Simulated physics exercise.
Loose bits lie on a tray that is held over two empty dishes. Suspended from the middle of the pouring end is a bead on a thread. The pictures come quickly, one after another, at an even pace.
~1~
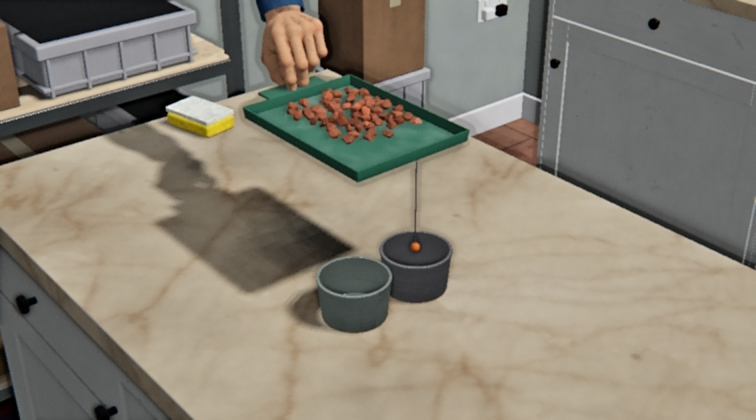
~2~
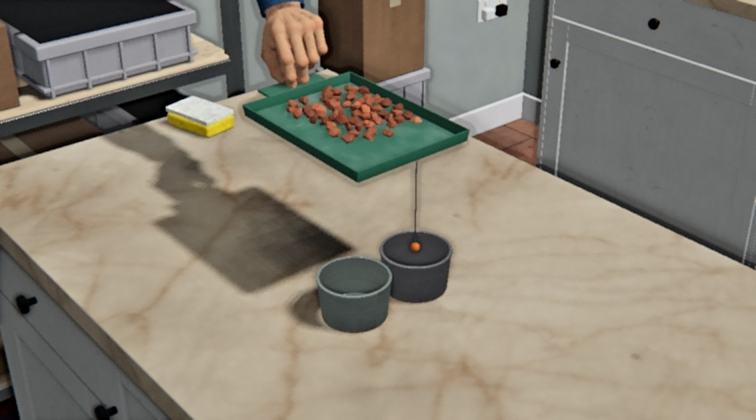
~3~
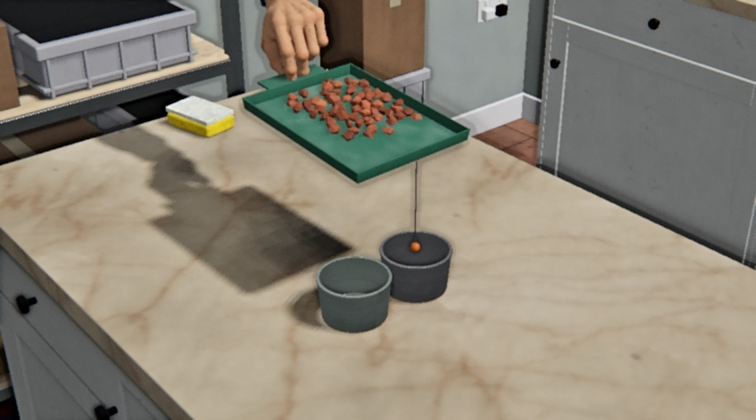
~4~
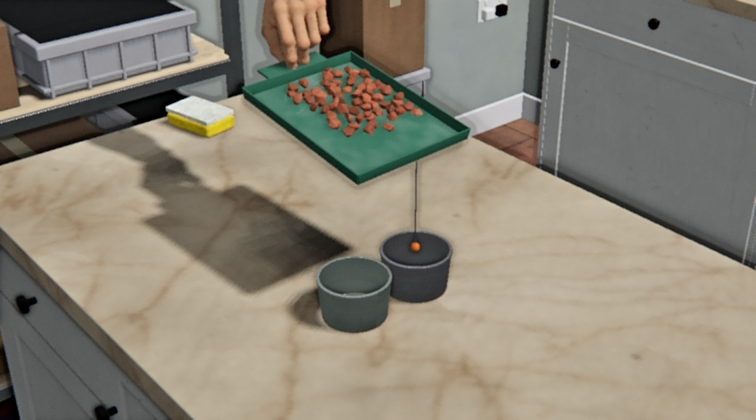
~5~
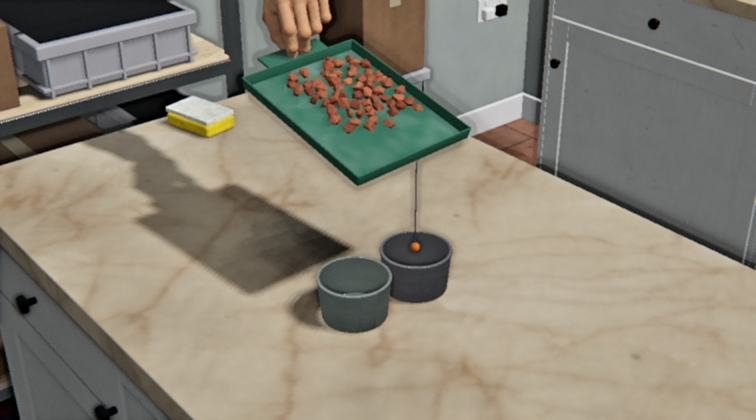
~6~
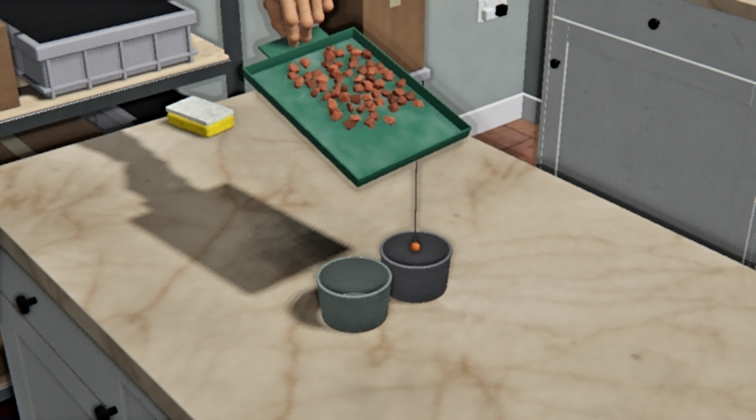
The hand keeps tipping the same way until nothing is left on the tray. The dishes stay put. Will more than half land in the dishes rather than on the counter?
So the dishes get the minority of the load, I reckon.
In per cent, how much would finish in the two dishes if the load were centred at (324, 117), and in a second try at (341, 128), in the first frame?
10 % and 20 %.
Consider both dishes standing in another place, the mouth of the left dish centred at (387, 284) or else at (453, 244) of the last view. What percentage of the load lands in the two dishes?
Approximately 60 percent, followed by approximately 0 percent.
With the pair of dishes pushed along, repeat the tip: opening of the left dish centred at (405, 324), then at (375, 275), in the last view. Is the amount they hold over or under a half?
Earlier try a minority share, later try a minority share.
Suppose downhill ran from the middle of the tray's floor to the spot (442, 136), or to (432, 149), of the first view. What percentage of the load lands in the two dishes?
That comes to 10 per cent the first time and 0 per cent the second.
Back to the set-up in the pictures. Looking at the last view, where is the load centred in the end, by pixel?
The centre comes to rest close to (418, 336).
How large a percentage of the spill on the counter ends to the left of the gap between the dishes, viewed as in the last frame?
Estimate: About 10 per cent.
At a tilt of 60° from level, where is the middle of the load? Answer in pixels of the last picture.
(394, 153).
Soon, tray tipped steeply; nearly all on the tray; a small part in the air.
A while on, tray tipped right over; about half on the tray; a stray few in the left dish; about a third outside both; a small part in the air.
Towards the end, tray tipped past a quarter turn; about a quarter in the left dish; most outside both.
Finally, tray tipped past a quarter turn; about a quarter in the left dish; none in the right dish; most outside both.
